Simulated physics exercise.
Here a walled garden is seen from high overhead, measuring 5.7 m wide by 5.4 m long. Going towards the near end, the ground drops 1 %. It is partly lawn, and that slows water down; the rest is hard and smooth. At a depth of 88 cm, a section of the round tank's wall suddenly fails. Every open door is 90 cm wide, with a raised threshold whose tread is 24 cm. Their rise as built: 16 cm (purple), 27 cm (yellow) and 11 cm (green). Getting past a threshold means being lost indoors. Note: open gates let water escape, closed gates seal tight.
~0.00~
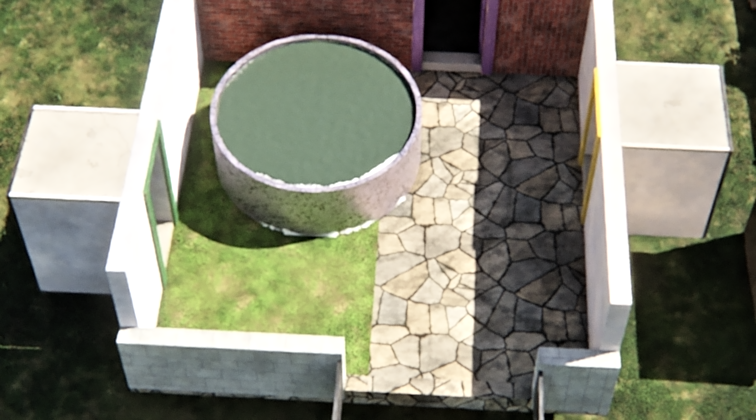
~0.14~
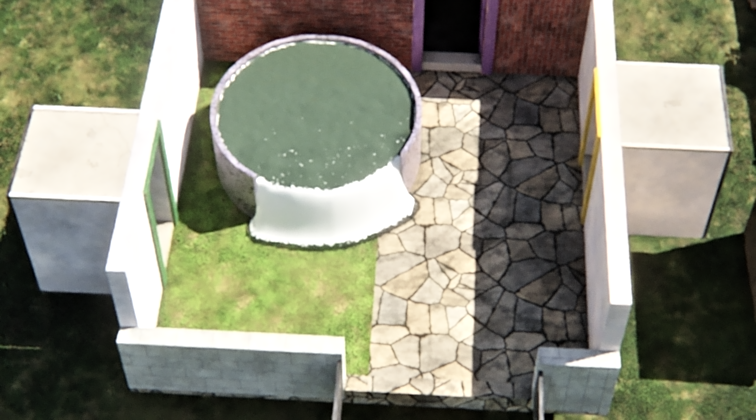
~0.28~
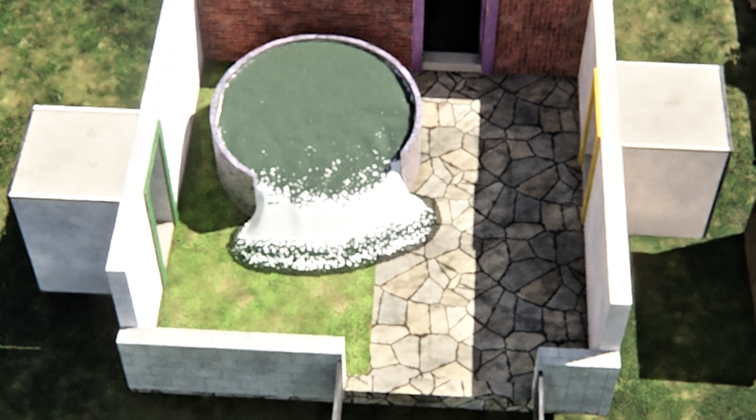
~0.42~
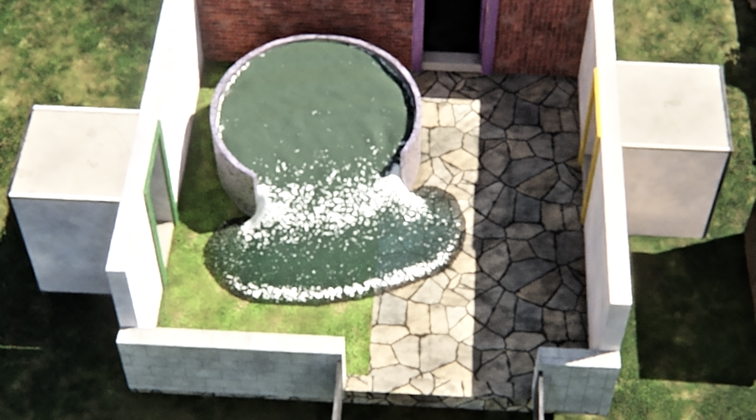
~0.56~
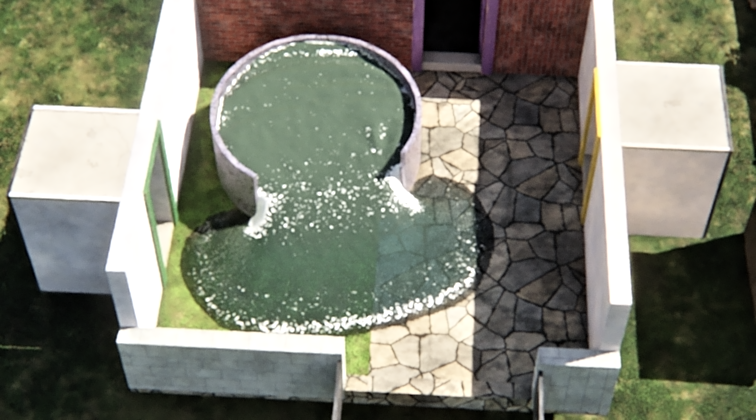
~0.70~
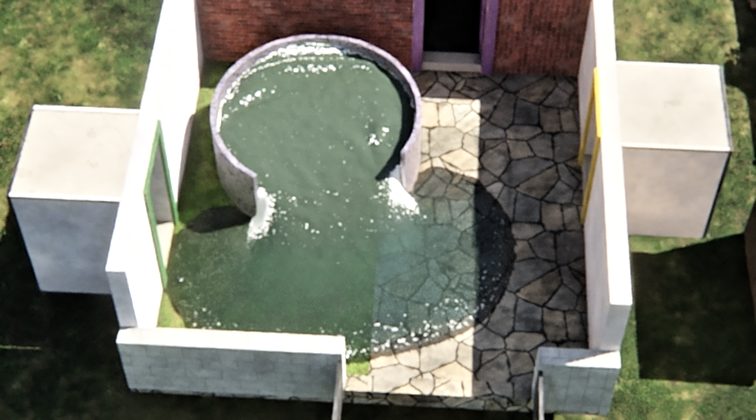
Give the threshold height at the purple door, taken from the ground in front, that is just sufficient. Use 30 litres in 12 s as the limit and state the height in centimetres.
Roughly 7 cm above the ground in front.
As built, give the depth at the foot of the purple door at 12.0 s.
Depth: Near 9.0 cm.
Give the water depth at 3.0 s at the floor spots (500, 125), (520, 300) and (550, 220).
Close to 0, 8 and 2 cm, one after the other.
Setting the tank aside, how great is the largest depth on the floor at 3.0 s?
Roughly 38 cm.
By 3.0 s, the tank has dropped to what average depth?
27 cm, roughly.
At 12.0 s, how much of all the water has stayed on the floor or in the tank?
I'd put it at about 44 per cent.
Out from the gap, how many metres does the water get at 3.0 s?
Reach: Approx. 4.0 m.
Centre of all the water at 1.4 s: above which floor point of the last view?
I'd say around (328, 210).
After 1.4 s water covers 65 % of the floor, deepest (49 cm) near (316, 372); it has not reached the purple door.
After 3.0 s water covers 65 % of the floor, deepest (38 cm) near (150, 363); it has not reached the purple door.
After 12.0 s water covers 95 % of the floor, deepest (12 cm) near (554, 384); 9 cm at the purple door, 0 litres in over its 16 cm threshold.
At the purple door as built, the water arrived by 5.7 s and peaked near 14 cm at 7.4 s.
Run again over the same 12 s with other heights there, 40 litres in over 6.5 cm, 20 litres over 8 cm. The limit of 30 litres is kept from about 7 cm up.
